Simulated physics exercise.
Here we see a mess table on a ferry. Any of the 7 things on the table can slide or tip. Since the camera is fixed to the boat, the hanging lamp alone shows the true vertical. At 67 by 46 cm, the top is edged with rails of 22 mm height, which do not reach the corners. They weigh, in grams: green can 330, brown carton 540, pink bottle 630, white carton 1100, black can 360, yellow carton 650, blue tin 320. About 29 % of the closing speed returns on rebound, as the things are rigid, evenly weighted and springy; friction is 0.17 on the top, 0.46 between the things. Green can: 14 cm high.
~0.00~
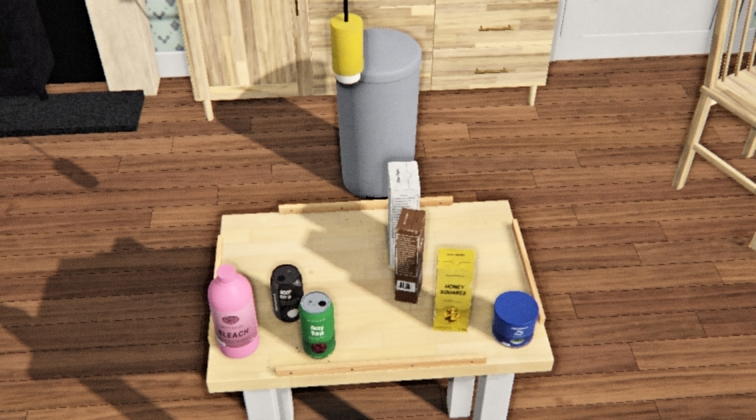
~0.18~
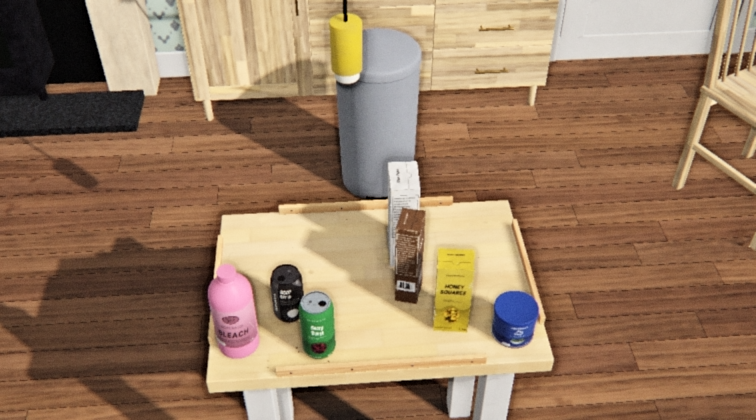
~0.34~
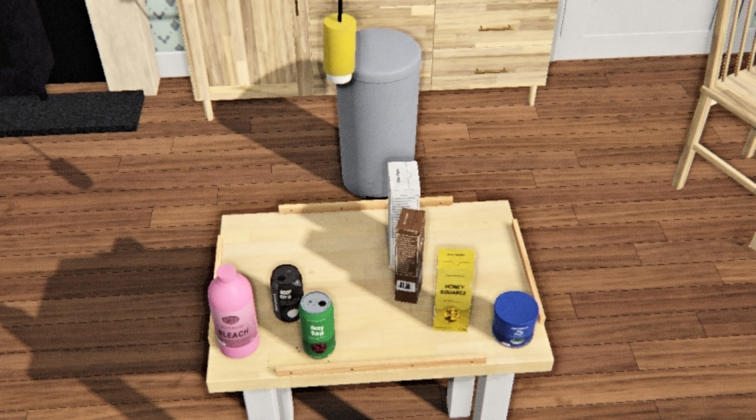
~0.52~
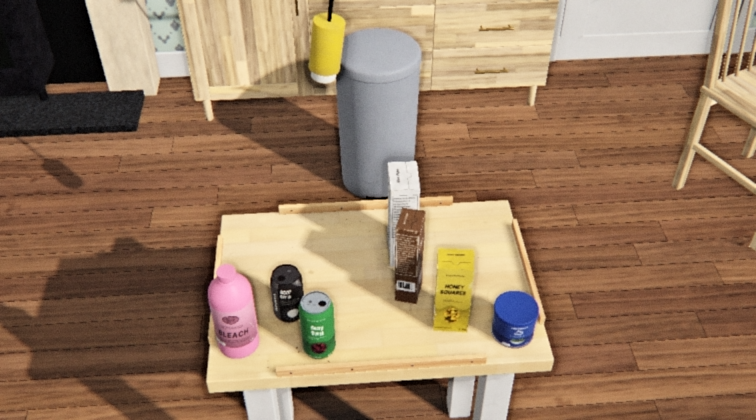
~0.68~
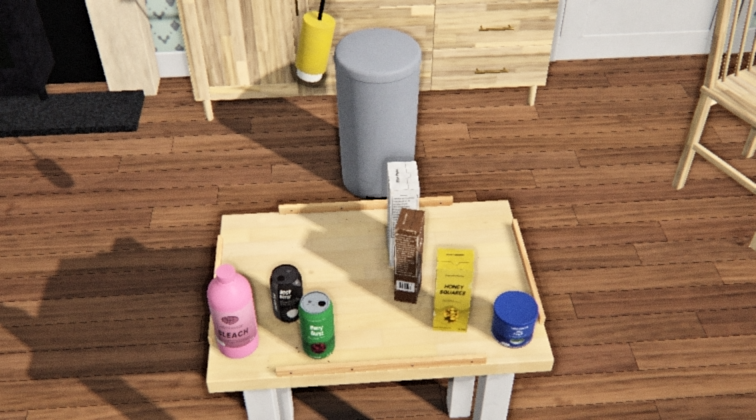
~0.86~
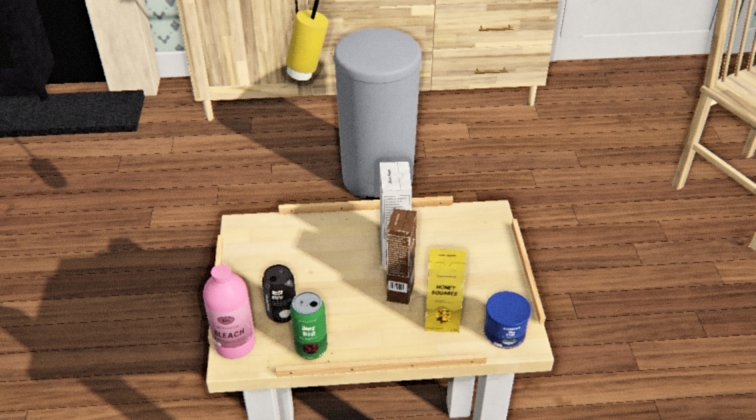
A yellow hanging lamp swung slowly to the left above a wooden table of cans, cartons and a pink bottle, and then the things on the table slid slightly left.
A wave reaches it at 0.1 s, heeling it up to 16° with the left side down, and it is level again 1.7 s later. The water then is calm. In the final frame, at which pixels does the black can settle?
The black can settles near (230, 290).
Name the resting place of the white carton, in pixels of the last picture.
Close to pixel (232, 224) in the final view.
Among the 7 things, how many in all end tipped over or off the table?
Count: 0.
After 1.06 s, heel 15°, left side down; black can slid 7 cm near (253, 296); white carton slid 7 cm; brown carton slid 7 cm.
After 1.26 s, heel 11°, left side down; black can tipped 6° from how it sat near (227, 290); brown carton slid 17 cm; yellow carton slid 17 cm.
After 1.56 s, heel 3°, left side down; black can slid 12 cm near (230, 288); brown carton slid 31 cm; yellow carton slid 31 cm.
At rest (2.3 s), not toppled but over 5 cm from the start, green can, brown carton, white carton, black can, yellow carton and blue tin; pink bottle in place, give or take 5 cm. Seen from the same camera at the end, black can near (230, 290).
